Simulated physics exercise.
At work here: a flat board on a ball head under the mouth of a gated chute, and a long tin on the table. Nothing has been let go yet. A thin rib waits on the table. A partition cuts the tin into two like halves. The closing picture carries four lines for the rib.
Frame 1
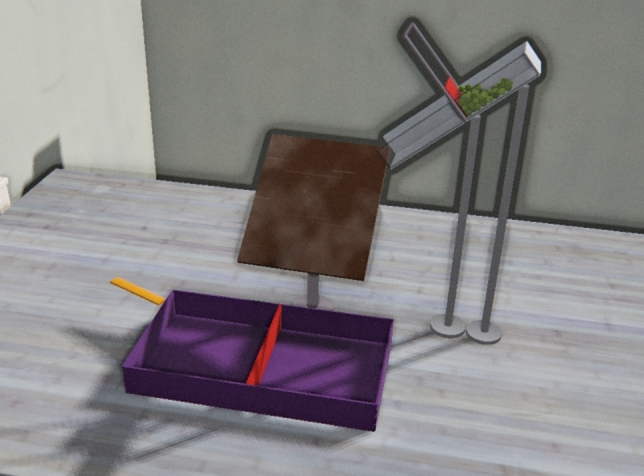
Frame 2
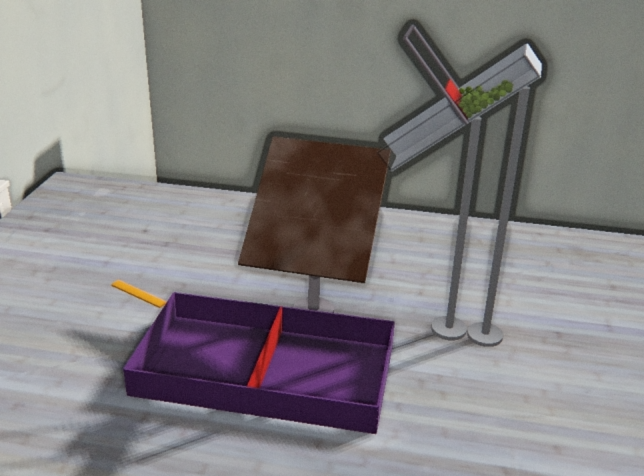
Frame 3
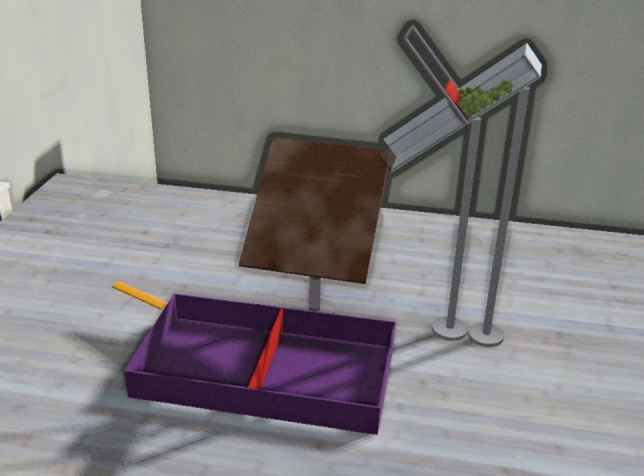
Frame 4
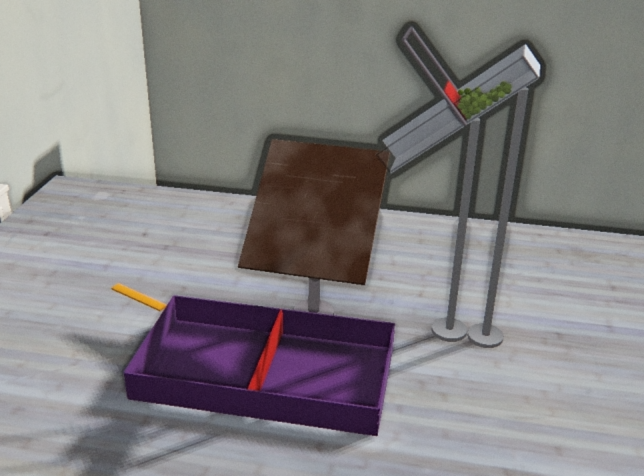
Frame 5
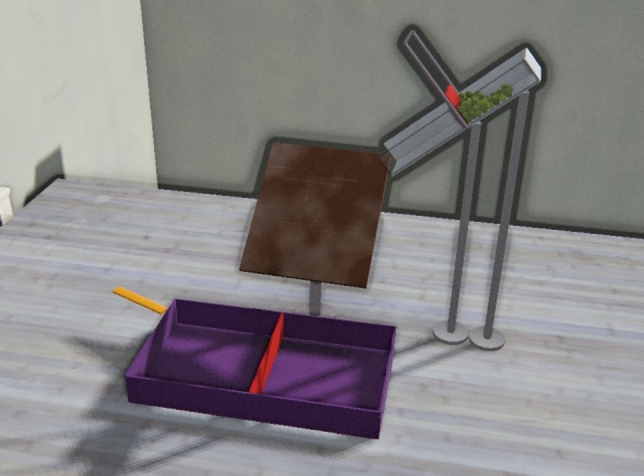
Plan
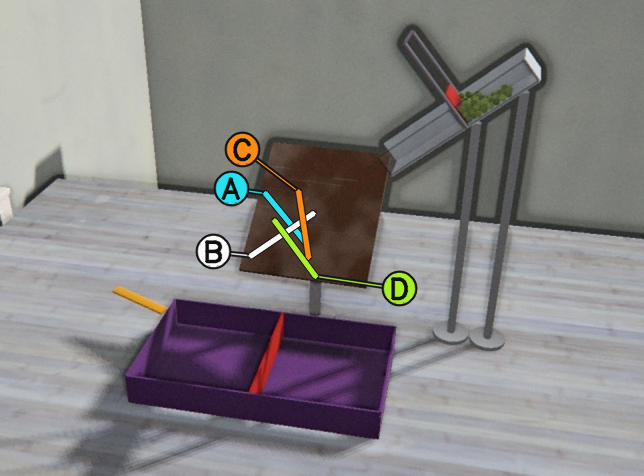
A purple two-part tray with a red divider sits on a pale wood-grain surface before a grey-green wall, seen from slightly above. Behind it a tilted brown board stands on a short post below a grey chute on two thin legs, holding green pieces behind a red-marked gate, while an orange strip lies at left. Nothing among them stirs; only the view drifts very slightly, the scene shifting down.
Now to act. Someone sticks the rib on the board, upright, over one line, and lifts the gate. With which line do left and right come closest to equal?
B is best.
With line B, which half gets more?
More lands on the left.
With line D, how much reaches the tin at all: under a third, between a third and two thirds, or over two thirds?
Over two thirds.
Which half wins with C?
More lands on the right.
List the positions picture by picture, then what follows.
Load behind the gate (479, 98), dried peas; lip of the chute (393, 162), sloping fairly steeply, in the first picture.
Middle of the board (316, 205), tilted fairly steeply; middle of its low edge (300, 273); of its high edge (331, 143), in the second picture.
Front corners of the tin (125, 370) and (379, 407); front end of its middle wall (249, 388); gate still shut (450, 90), in the third picture.
Middle of the load (478, 102); lip (393, 166), in the fourth picture.
Middle of the load (479, 105); lip (395, 169), in the fifth picture.
On the marked copy, line A from (265, 193) to (307, 244); line B from (313, 213) to (251, 255); line C from (298, 191) to (308, 257); line D from (274, 220) to (315, 276).
With A, of what is caught, about a tenth in the left half, the larger part in the right.
With B, of what is caught, roughly two thirds in the left half, roughly a third in the right.
With C, of what is caught, about a tenth in the left half, almost all in the right.
With D, of what is caught, just a few in the left half, almost all in the right.
